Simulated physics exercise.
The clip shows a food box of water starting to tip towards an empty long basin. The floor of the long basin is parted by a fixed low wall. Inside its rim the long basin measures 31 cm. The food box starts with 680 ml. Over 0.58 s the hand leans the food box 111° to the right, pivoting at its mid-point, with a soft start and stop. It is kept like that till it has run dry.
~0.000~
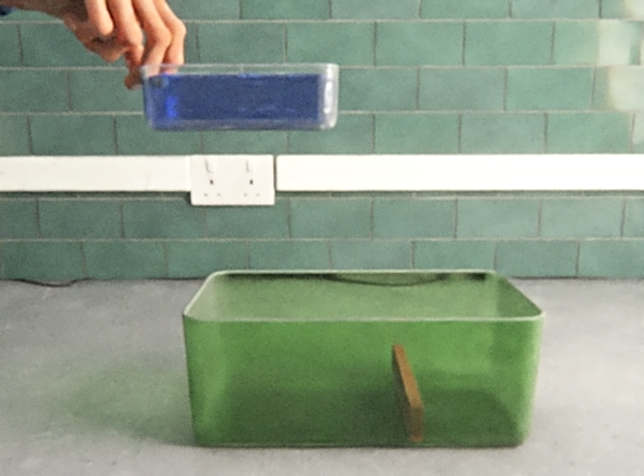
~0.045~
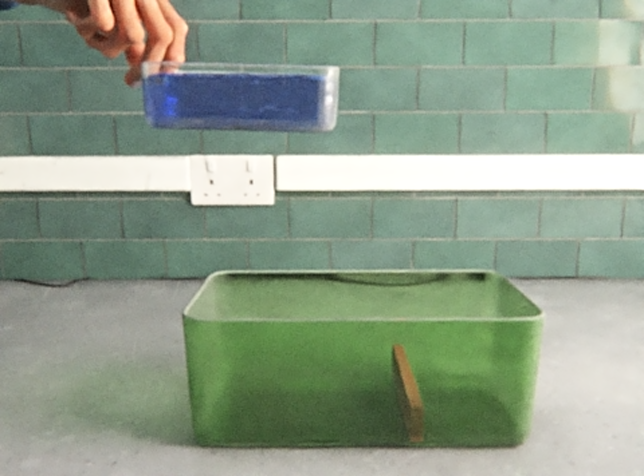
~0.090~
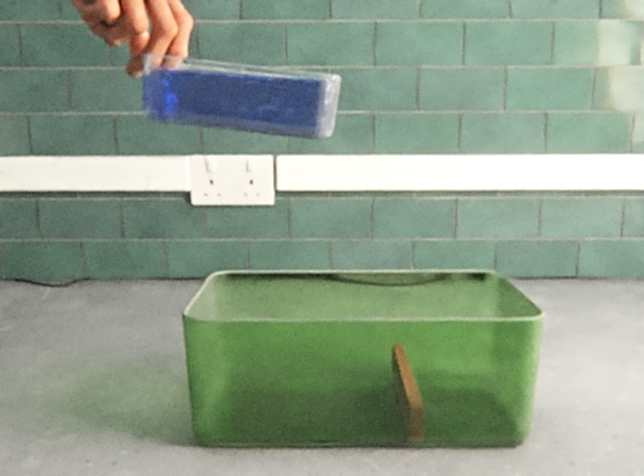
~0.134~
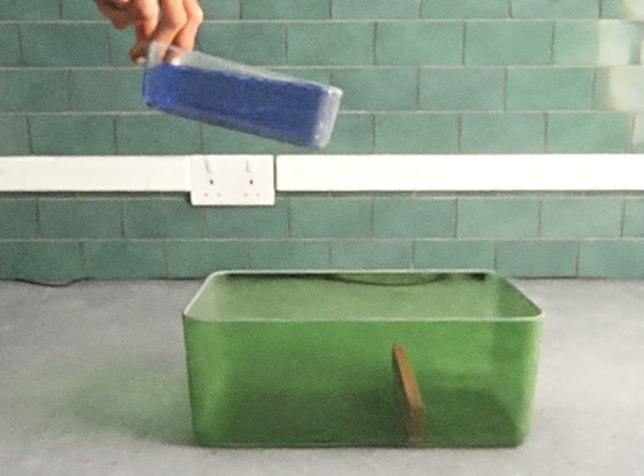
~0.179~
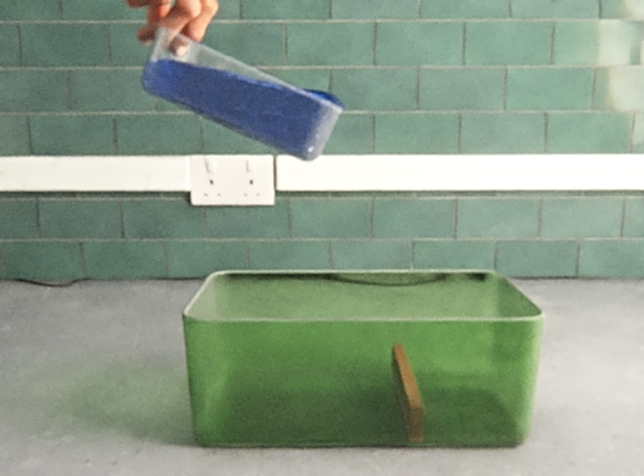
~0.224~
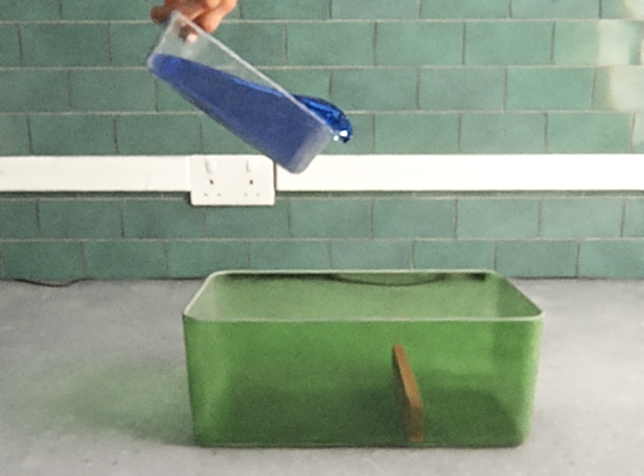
On a grey countertop against green tiles, a long green see-through basin with a small brown wall inside sits below a hand holding a clear food box of blue water. The hand leans the box to the right, slowly and then more steeply, and blue water slips over its lower right edge.
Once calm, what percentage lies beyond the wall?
About 36 per cent.
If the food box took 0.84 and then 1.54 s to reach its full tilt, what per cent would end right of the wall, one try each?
First 45, then 55 per cent.
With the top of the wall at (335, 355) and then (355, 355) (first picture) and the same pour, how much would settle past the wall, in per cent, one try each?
In turn about 70 and 70 per cent.
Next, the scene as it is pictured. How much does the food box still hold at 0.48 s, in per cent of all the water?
Some 6 per cent.
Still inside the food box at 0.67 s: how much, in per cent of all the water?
Near 0 in a hundred.
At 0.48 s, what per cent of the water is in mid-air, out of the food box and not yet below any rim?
Some 46 per cent.
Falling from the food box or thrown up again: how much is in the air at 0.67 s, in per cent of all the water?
About 18 per cent.
Then, 0.48 s in, the tilt is 103° and 6 per cent is still to pour, 21 is left of the wall and 25 right of it.
Then, 0.67 s in, the tilt is 111° and 0 per cent is still to pour, 43 is left of the wall and 33 right of it.
Then, 0.87 s in, the tilt is 111° and 0 per cent is still to pour, 50 is left of the wall and 36 right of it.
Then, 1.08 s in, the tilt is 111° and 0 per cent is still to pour, 53 is left of the wall and 36 right of it.
Finally, 53 per cent lies left of the wall, 36 right of it and 10 outside.
